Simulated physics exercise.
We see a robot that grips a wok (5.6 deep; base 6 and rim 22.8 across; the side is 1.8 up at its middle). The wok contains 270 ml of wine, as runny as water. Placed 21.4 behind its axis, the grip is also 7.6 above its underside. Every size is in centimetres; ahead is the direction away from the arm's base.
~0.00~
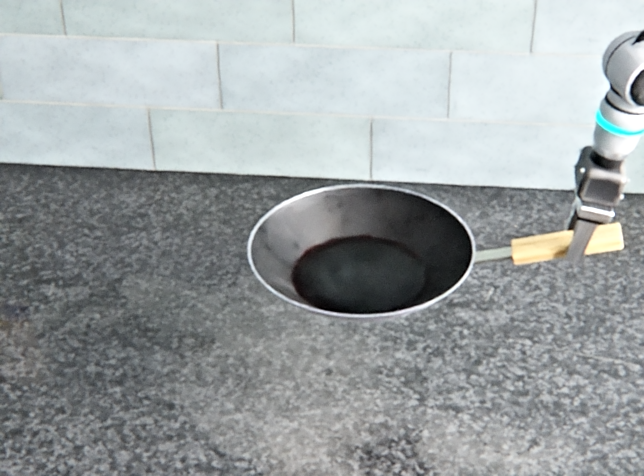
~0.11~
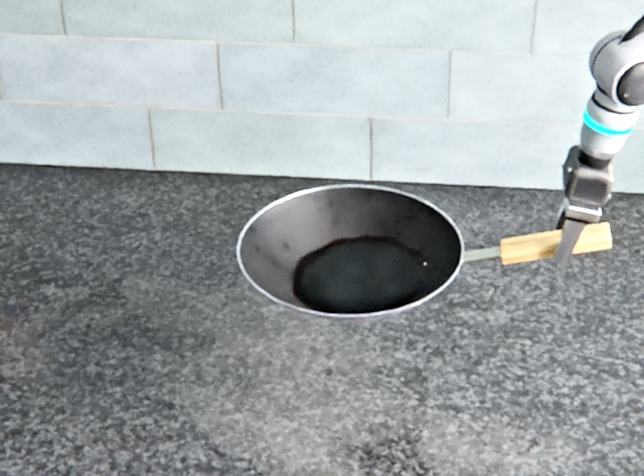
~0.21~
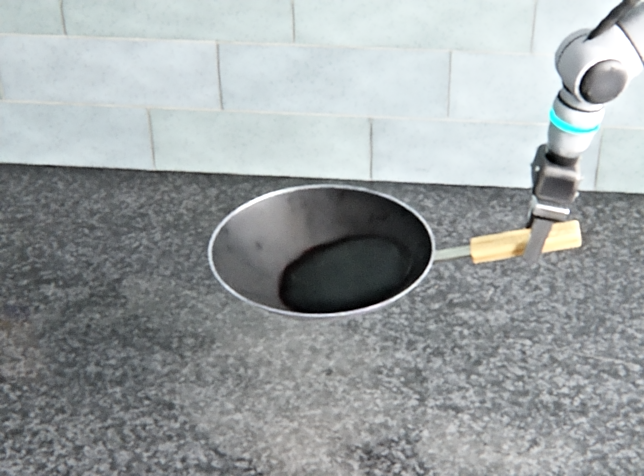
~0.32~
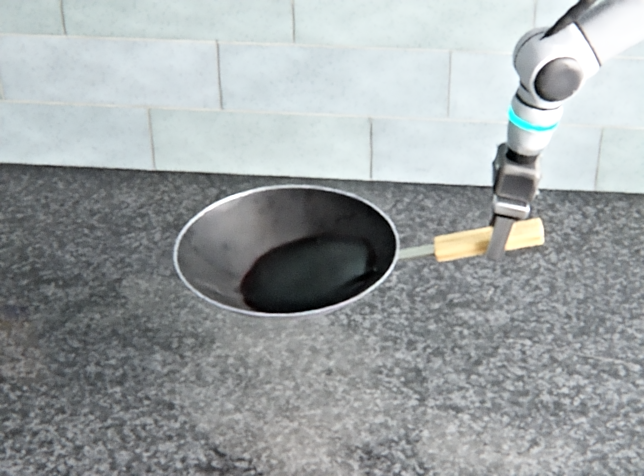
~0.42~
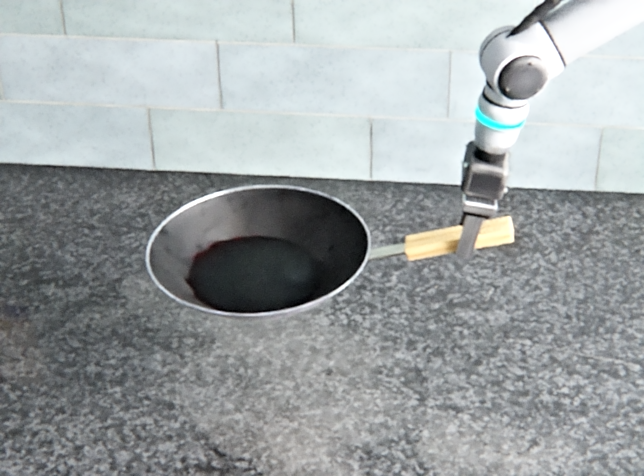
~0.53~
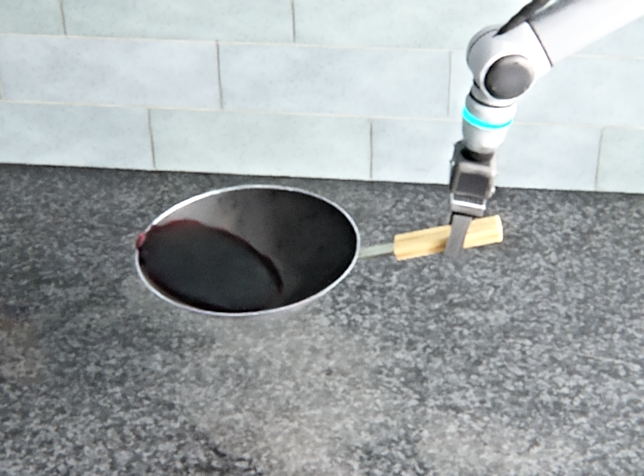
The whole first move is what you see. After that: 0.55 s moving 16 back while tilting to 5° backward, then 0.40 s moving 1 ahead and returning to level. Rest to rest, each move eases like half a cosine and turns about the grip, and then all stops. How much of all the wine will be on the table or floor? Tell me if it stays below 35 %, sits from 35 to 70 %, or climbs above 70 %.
It sits from 35 to 70 %.
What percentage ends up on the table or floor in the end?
I'd put it at close to 50 per cent.
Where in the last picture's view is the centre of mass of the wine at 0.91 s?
It sits close to pixel (386, 270).
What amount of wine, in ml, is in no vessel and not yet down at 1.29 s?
It works out to close to 25 ml.
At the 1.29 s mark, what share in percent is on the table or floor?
It works out to roughly 40 percent.
After 0.91 s, tilted 3° backward, liquid up to 17 above the table; 220 ml in the wok, 45 ml on the table or floor.
After 1.29 s, tilted 2° backward, liquid up to 16 above the table; 135 ml in the wok, 110 ml on the table or floor, 25 ml in the air or running down outside.
After 1.68 s, level, liquid up to 13 above the table; 135 ml on the table or floor, 135 ml in the wok.
After 2.48 s, level, liquid up to 15 above the table; 140 ml on the table or floor, 130 ml in the wok.
At rest, 140 ml on the table or floor, 130 ml in the wok. That is 52 % on the table or floor.
